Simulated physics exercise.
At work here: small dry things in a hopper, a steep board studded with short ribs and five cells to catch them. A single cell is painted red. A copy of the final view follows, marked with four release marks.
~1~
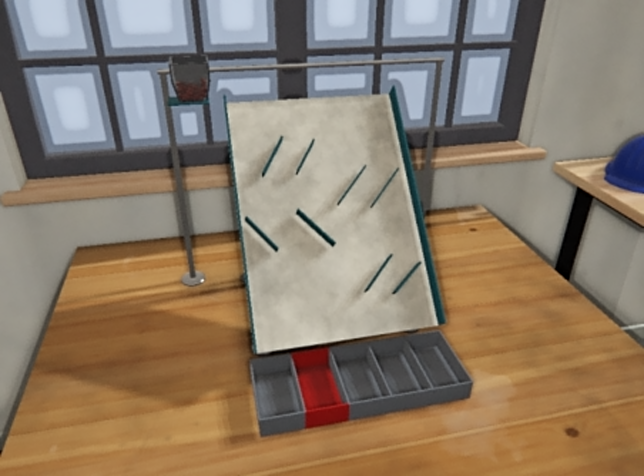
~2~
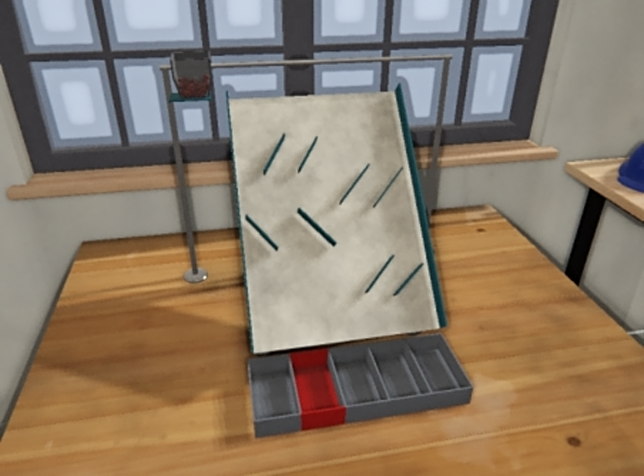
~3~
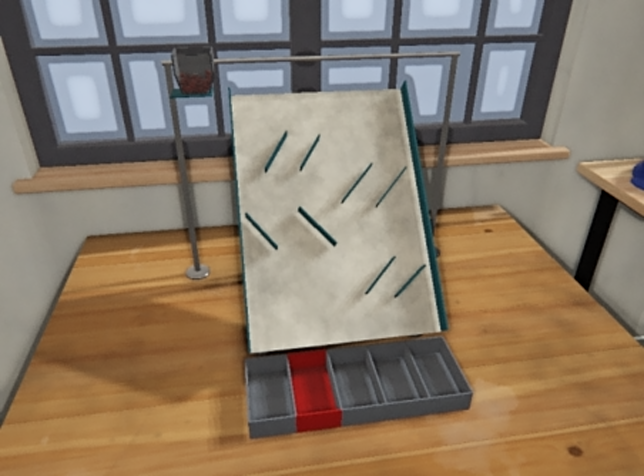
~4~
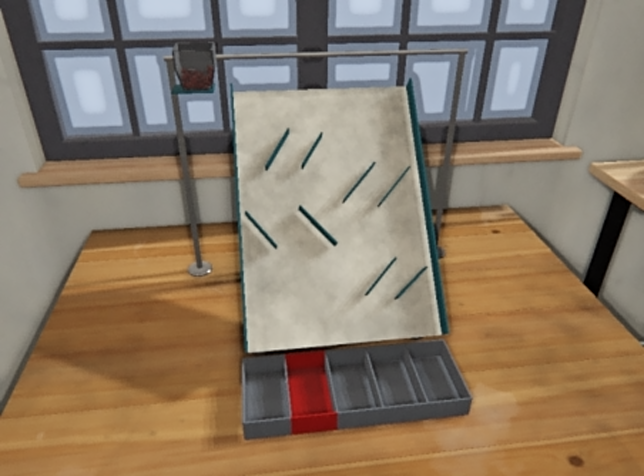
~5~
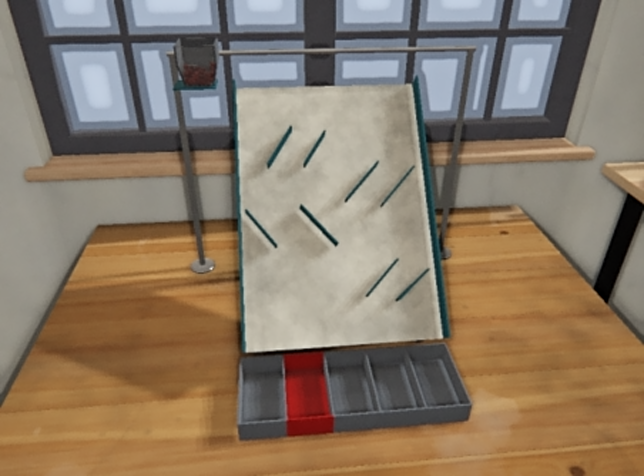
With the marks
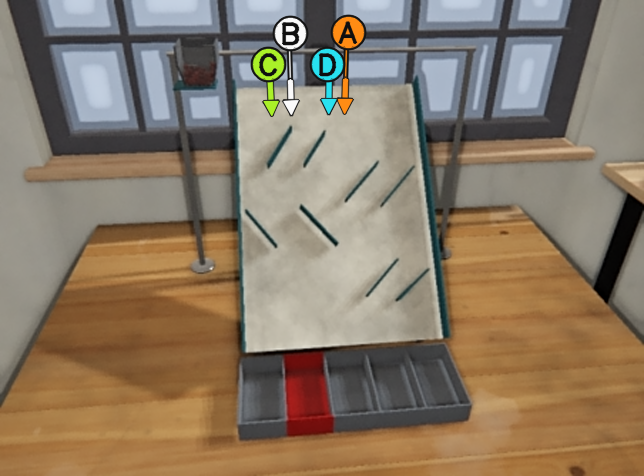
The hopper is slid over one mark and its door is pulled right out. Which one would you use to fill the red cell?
I would pick mark B.
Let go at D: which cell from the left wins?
The third.
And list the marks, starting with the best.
The order is B, C, D, A.
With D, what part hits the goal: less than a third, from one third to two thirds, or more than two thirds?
Less than a third.
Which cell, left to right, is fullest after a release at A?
It is the third one.
On the marked copy, mark A meets the board at (344, 108); mark B meets the board at (291, 109); mark C meets the board at (271, 110); mark D meets the board at (328, 108).
Choosing A, a stray few in the red cell, nearly all in other cells, a stray few held on the board.
Choosing B, about half in the red cell, about a third in other cells, a small part held on the board.
Choosing C, about a third in the red cell, about half in other cells, a small part held on the board.
Choosing D, a small part in the red cell, most in other cells.
